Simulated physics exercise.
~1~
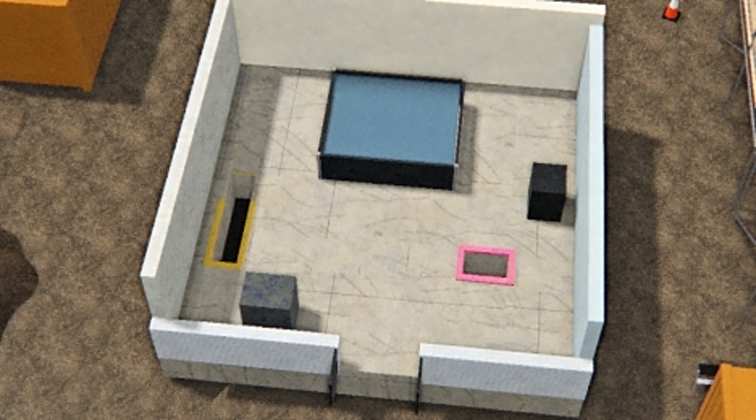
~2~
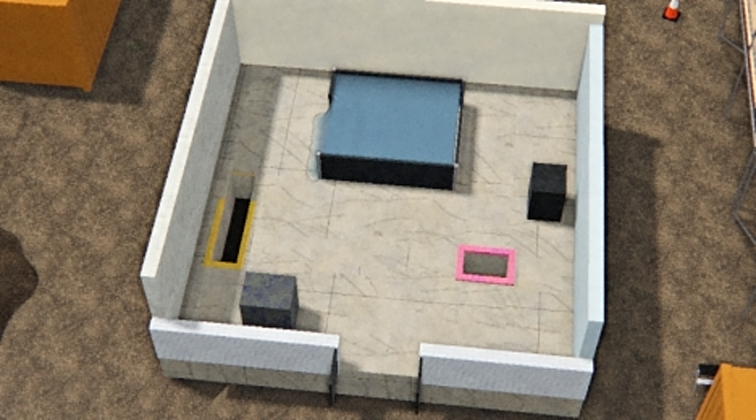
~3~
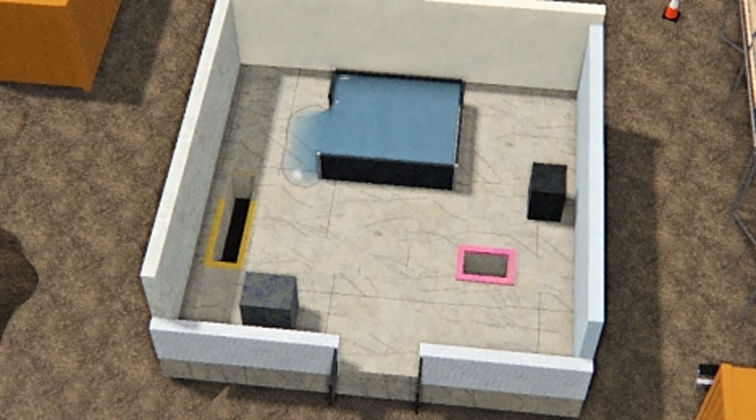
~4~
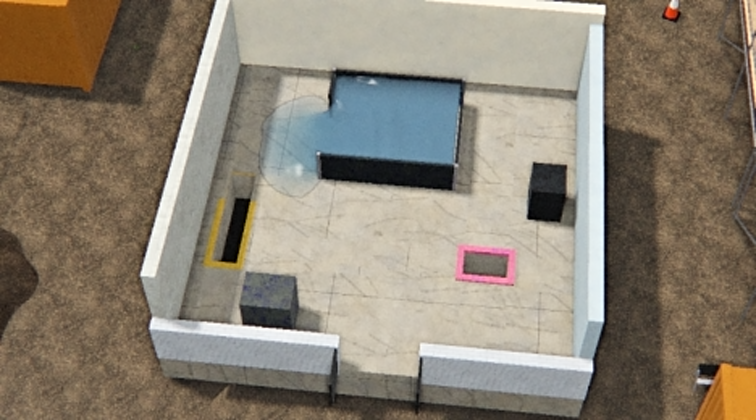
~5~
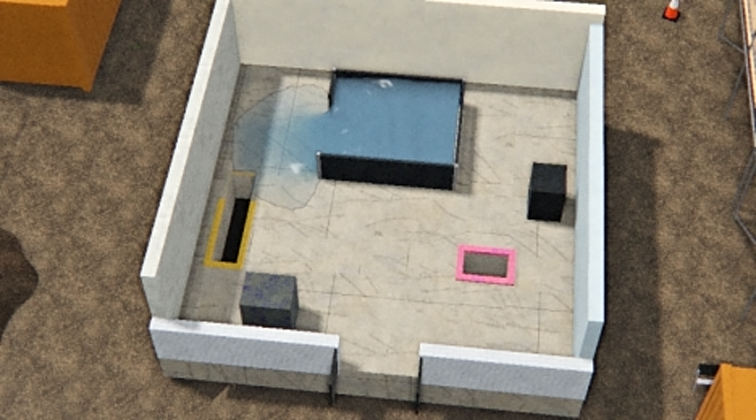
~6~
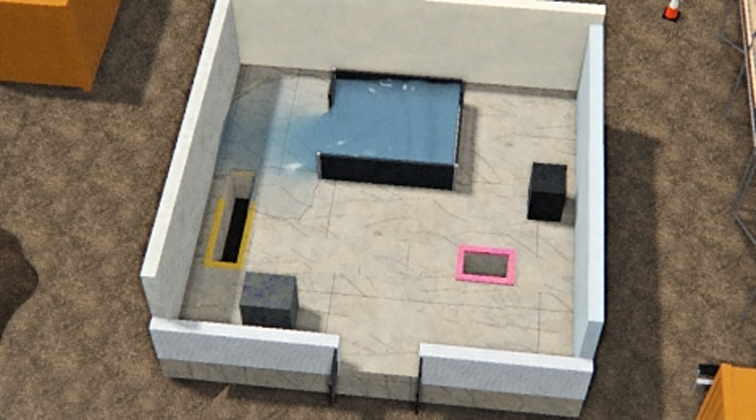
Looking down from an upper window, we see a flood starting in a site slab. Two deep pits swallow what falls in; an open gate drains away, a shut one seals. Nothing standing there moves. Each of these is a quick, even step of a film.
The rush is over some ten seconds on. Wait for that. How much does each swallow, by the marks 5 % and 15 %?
At the end, the gate accounts for a negligible part - below five per cent. The pink pit accounts for a negligible part - below five per cent. The yellow pit accounts for a substantial part - beyond fifteen per cent.
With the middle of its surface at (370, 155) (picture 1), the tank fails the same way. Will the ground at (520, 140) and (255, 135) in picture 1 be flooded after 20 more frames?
Outcome, point 1 then point 2: Unwetted / inundated.
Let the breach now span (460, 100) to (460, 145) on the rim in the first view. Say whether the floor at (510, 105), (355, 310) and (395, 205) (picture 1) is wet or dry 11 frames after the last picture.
Point 1: Inundated; point 2: Unwetted; point 3: Unwetted.
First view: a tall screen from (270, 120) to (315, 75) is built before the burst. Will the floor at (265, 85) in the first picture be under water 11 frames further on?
Point status: Inundated.
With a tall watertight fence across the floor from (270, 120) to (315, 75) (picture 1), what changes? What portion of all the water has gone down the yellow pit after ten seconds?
The yellow pit gets 55 per cent.
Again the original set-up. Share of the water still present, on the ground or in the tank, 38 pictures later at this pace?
Near 60 percent, give or take.
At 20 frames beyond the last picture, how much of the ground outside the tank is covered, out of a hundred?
It comes to 30 per cent.
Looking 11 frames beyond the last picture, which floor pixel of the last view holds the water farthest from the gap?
Somewhere near (180, 315).
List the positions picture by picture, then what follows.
The first picture shows the tank at (393, 119) is whole and still.
In the second picture, water pours out at (327, 139) and has run to (322, 115).
In the third picture, the front is at (299, 113), out from the gap at (327, 141).
In the fourth picture, water pours out at (327, 141) and has run to (276, 114).
In the fifth picture, the front is at (238, 126), out from the gap at (327, 141).
In the sixth picture, the front is at (231, 105), out from the gap at (327, 141).
A moment on, water covers 15 % of the floor; the gate 0 %, the pink pit 0 %, the yellow pit 3 %.
Next, water covers 20 % of the floor; the gate 0 %, the pink pit 0 %, the yellow pit 12 %.
Then, water covers 30 % of the floor; the gate 0 %, the pink pit 0 %, the yellow pit 24 %.
Later, water covers 40 % of the floor; the gate 0 %, the pink pit 0 %, the yellow pit 40 %.
In the end, water covers 60 % of the floor; the gate 0 %, the pink pit 0 %, the yellow pit 52 %.
